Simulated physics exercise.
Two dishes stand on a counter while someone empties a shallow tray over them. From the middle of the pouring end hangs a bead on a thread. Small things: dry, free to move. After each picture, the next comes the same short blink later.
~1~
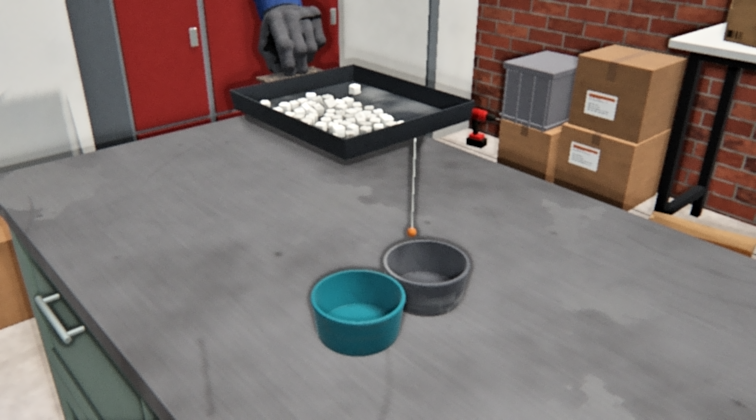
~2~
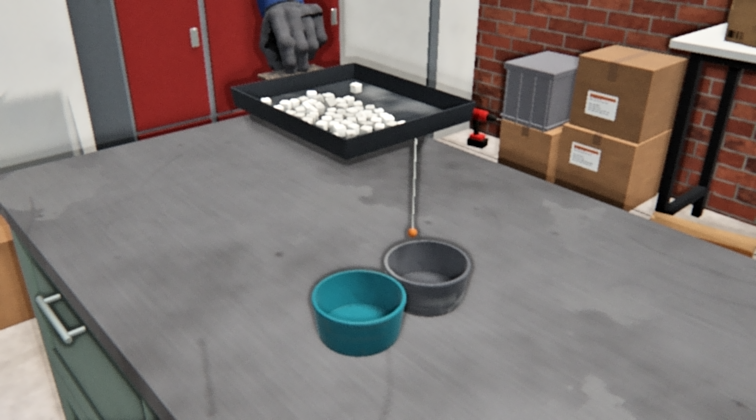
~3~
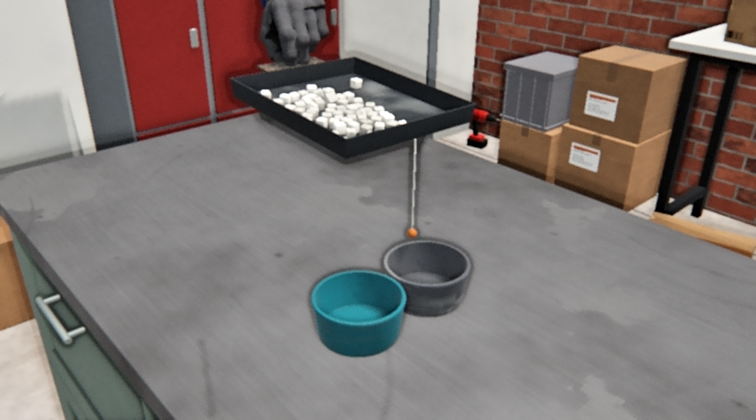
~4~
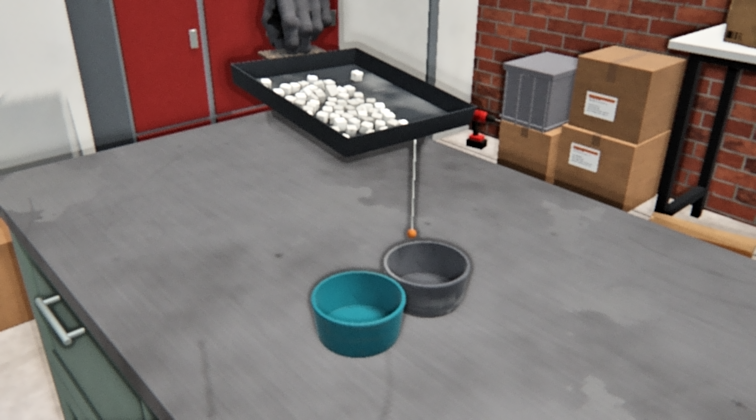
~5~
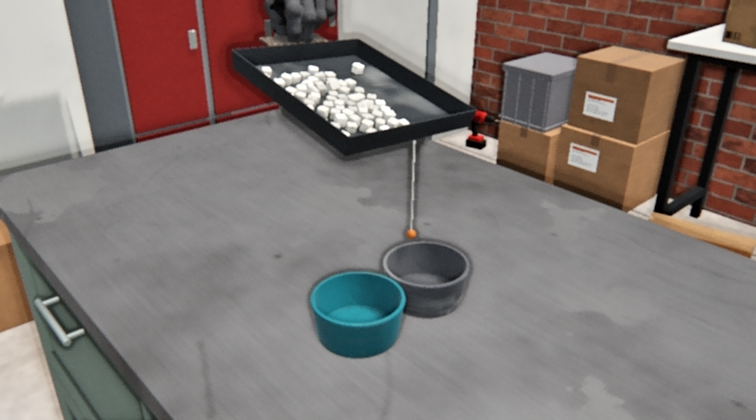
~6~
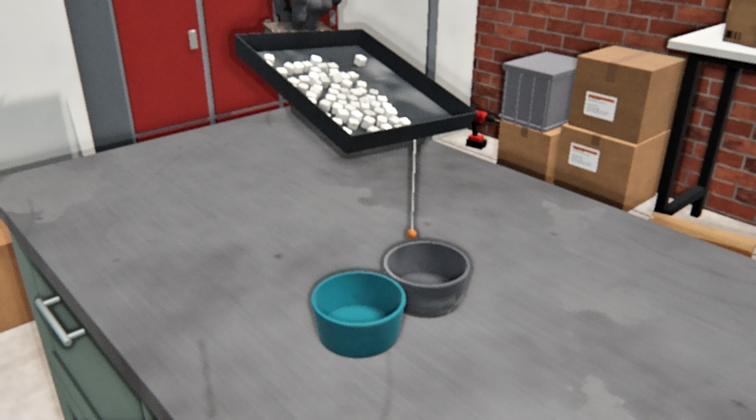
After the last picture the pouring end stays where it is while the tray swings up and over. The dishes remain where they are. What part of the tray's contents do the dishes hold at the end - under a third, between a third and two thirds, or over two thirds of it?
Never reaches a third.
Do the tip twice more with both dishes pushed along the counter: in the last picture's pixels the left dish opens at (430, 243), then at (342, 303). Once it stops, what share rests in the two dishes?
40% for the first placement, 10% for the second.
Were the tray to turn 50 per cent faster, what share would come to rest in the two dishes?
It would be some 20 in a hundred.
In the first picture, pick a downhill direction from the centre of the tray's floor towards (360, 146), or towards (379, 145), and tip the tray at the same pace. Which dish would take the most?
The first tilt favours the left-side dish and the second the left-side dish.
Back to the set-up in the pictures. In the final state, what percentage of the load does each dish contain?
Split in per cent - left dish 0, right dish 20.
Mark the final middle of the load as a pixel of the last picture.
Roughly at (496, 295).
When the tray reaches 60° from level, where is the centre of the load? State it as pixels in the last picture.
Somewhere near pixel (406, 109).
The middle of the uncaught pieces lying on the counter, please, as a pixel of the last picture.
About (516, 295).
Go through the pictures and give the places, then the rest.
The first frame shows corners of the pouring end near (345, 138) and (471, 101), level; middle of the load near (336, 121), sugar cubes; left dish near (388, 330); right dish near (456, 292); bead on its thread near (412, 233).
The second frame shows corners of the pouring end near (346, 138) and (472, 102), level; middle of the load near (337, 120).
The third frame shows corners of the pouring end near (347, 137) and (473, 103), tipped barely, lowest at the right corner; middle of the load near (337, 116).
The fourth frame shows corners of the pouring end near (348, 136) and (473, 106), tipped a little, lowest at the right corner; middle of the load near (338, 111).
The fifth frame shows corners of the pouring end near (350, 135) and (474, 109), tipped a little, lowest at the right corner; middle of the load near (338, 106).
The sixth frame shows corners of the pouring end near (352, 134) and (475, 111), tipped clearly, lowest at the right corner; middle of the load near (340, 100); left dish near (389, 332); right dish near (456, 294).
Shortly afterwards, tray tipped steeply; the whole lot on the tray.
Next, tray tipped right over; the whole lot on the tray.
Some moments later, tray tipped past a quarter turn; near a quarter in the right dish; the bulk outside both.
In the end, tray tipped past a quarter turn; none at all in the left dish; near a quarter in the right dish; the bulk outside both.
